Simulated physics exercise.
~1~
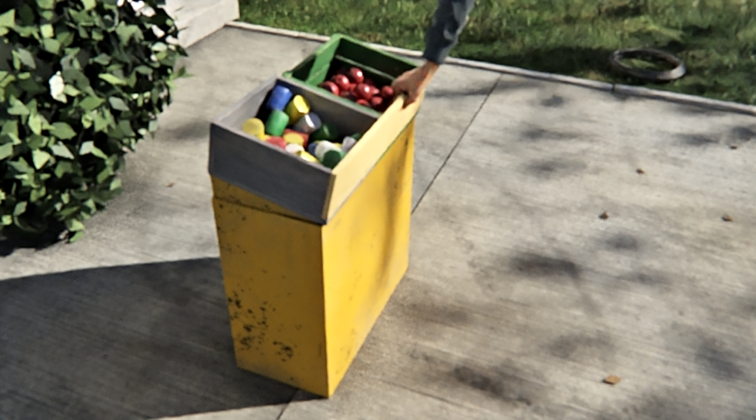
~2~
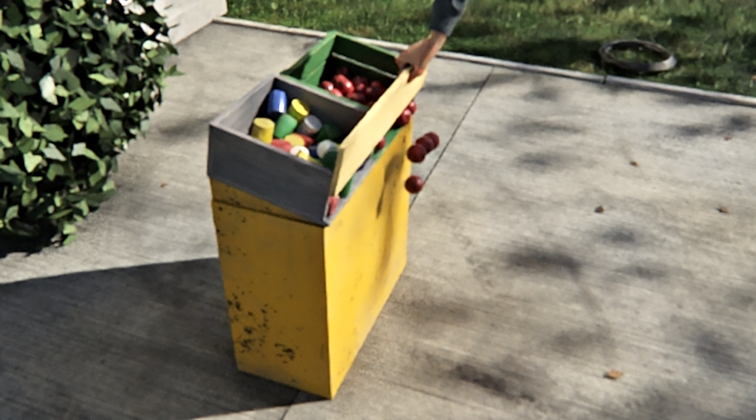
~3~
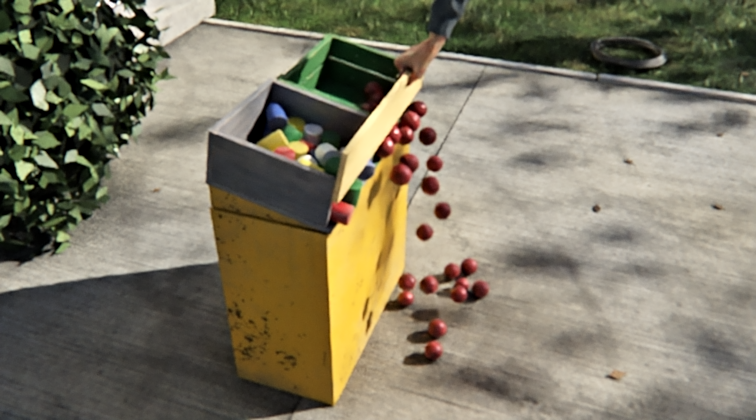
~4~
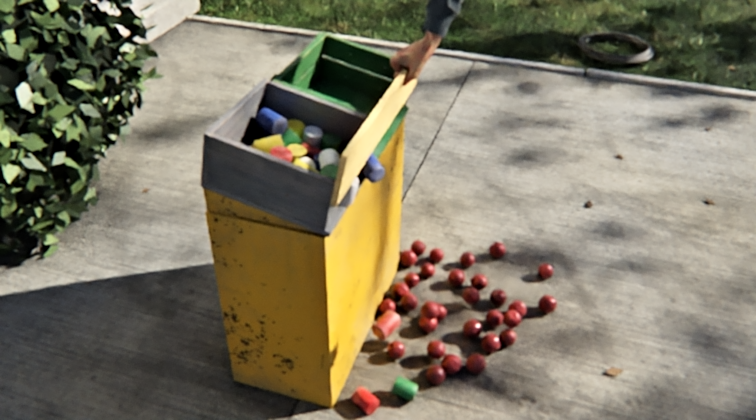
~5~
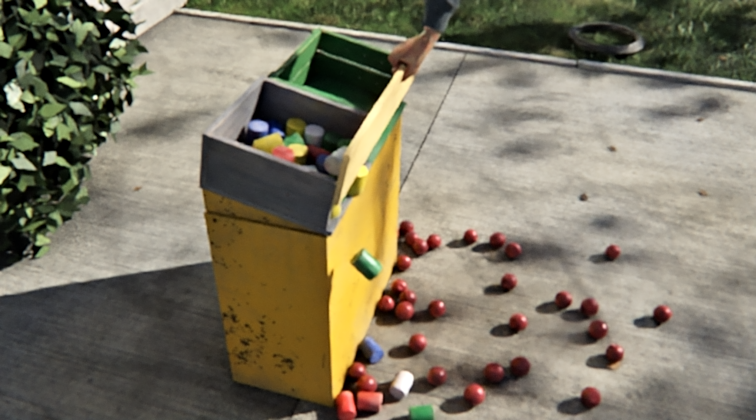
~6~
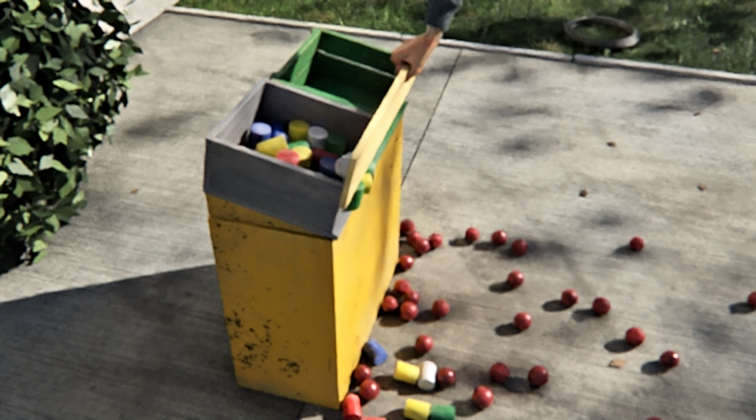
On a sunlit concrete path, a hand lifting a gate sends all the red apples and a few spice jars tumbling out.
